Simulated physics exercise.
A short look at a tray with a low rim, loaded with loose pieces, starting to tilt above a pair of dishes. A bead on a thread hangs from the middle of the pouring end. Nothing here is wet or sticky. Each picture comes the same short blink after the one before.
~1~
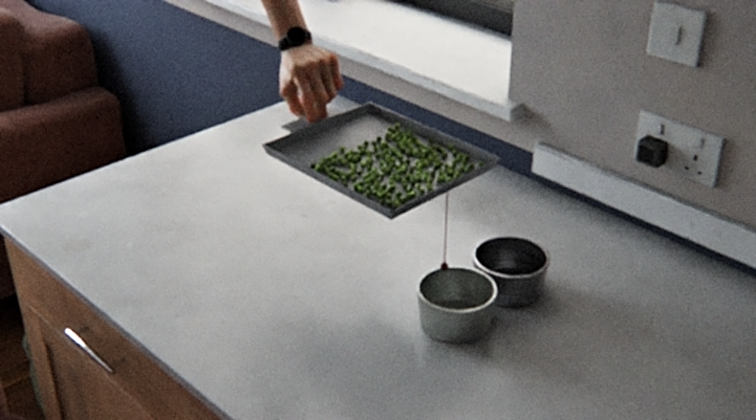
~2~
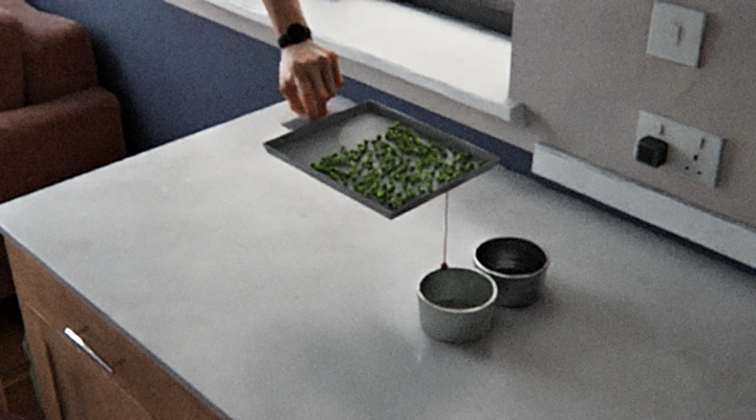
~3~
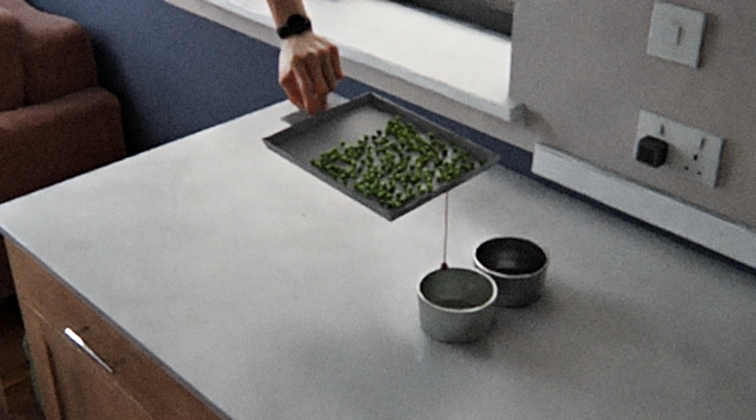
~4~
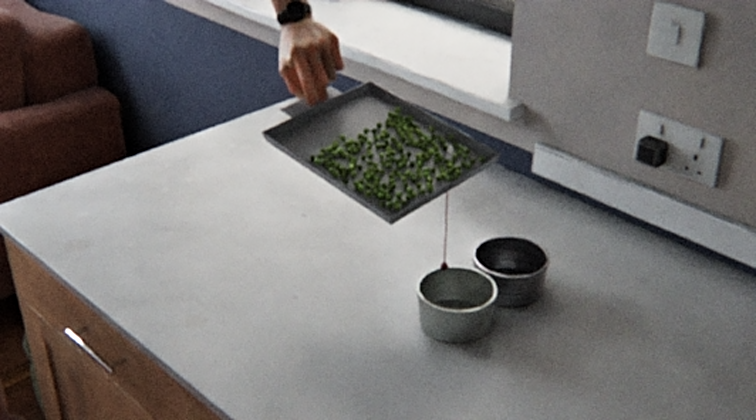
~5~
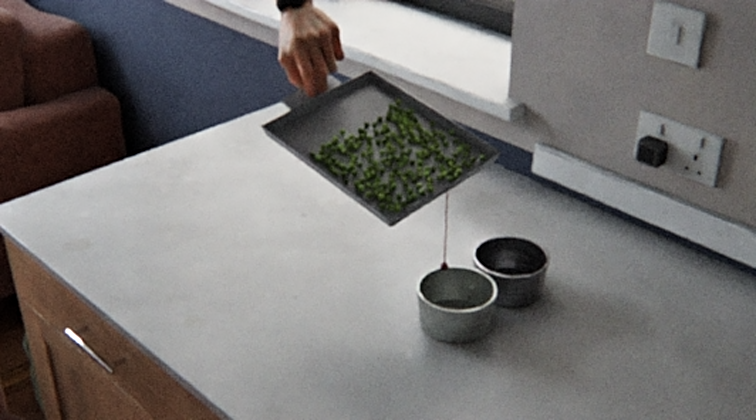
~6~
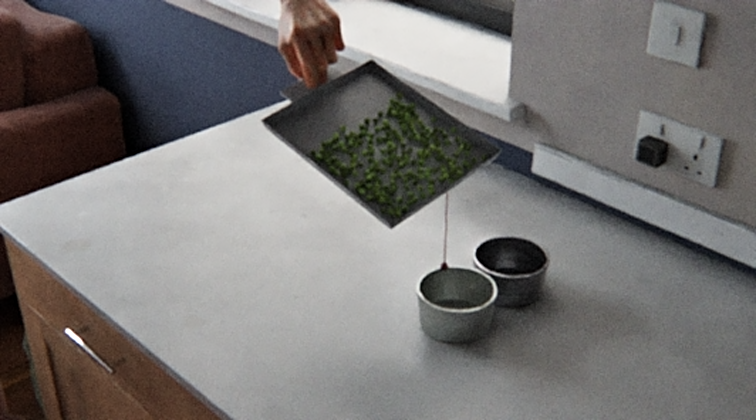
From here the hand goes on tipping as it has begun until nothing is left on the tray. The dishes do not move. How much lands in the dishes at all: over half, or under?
Caught overall: Less than half.
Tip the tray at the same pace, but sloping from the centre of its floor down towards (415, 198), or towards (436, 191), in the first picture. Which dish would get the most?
At the first place the left dish, at the second the left-hand dish.
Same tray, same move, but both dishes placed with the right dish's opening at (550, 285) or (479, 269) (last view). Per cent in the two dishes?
About 0 and 80 per cent.
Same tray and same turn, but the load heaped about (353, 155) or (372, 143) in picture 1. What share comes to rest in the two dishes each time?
Near 0 % and 0 %.
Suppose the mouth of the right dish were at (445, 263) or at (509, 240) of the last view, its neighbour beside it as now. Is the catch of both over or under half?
First over half, then under half.
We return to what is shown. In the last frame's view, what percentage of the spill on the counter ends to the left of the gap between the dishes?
Near 100 %.
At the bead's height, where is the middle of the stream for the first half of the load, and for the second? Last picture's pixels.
First near (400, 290), later near (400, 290).
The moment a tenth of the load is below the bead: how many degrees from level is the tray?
At about 65°.
Just after the last frame, tray tipped steeply; the larger part on the tray; just a few outside both; about a tenth in the air.
A moment on, tray tipped right over; about a tenth on the tray; about a tenth in the left dish; the larger part outside both; about a tenth in the air.
Further on, tray tipped past a quarter turn; about a tenth in the left dish; almost all outside both.
When it is over, tray tipped past a quarter turn; about a tenth in the left dish; not one in the right dish; almost all outside both.
